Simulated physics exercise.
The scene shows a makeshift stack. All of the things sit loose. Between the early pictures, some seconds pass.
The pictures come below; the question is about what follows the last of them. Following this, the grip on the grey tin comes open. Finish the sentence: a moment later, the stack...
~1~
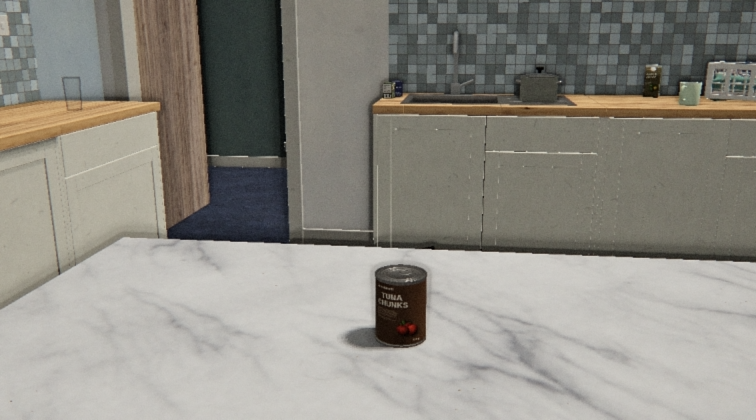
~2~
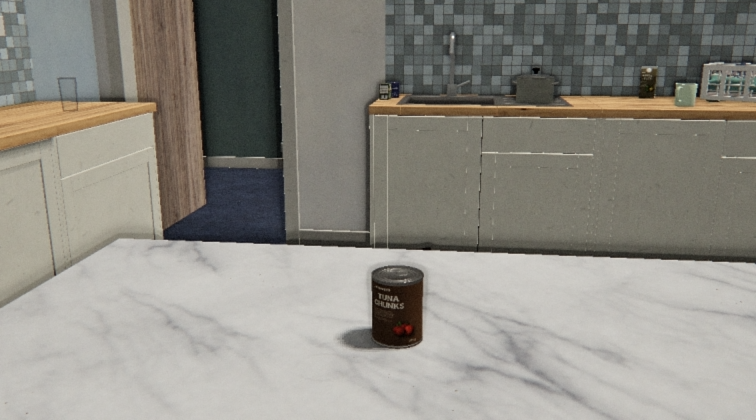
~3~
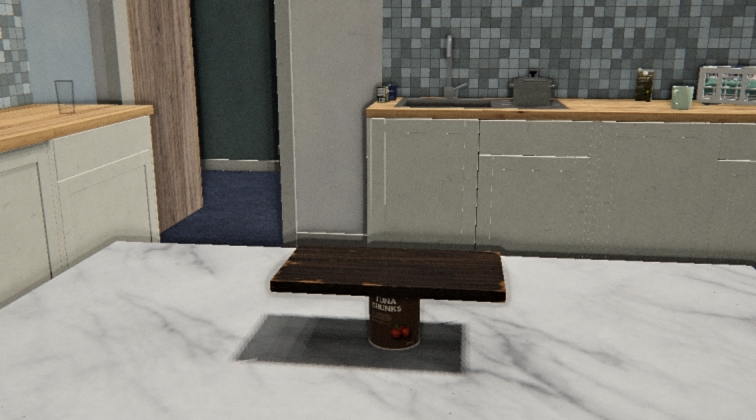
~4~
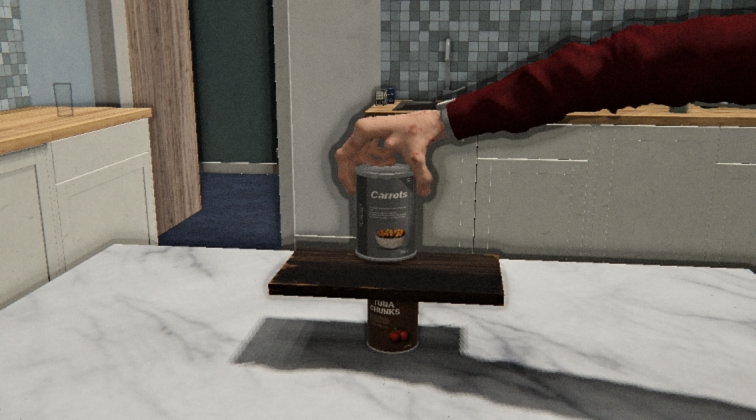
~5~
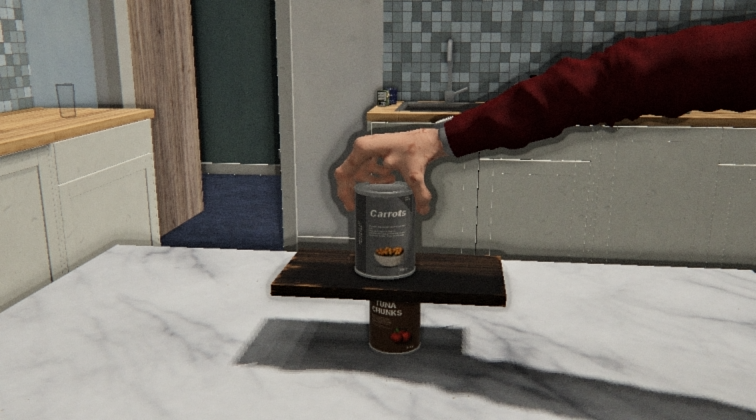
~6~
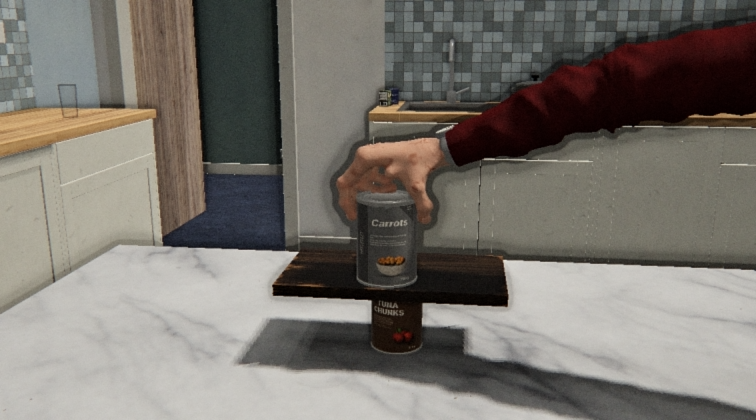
It stays put.
Then, 0.50 s on from there, no change.
Then, 1.30 s on from there, grey tin resting near (387, 239).
In the end, all 3 unmoved. At the end, from the last picture's camera, grey tin near (387, 239). The stack keeps its balance.
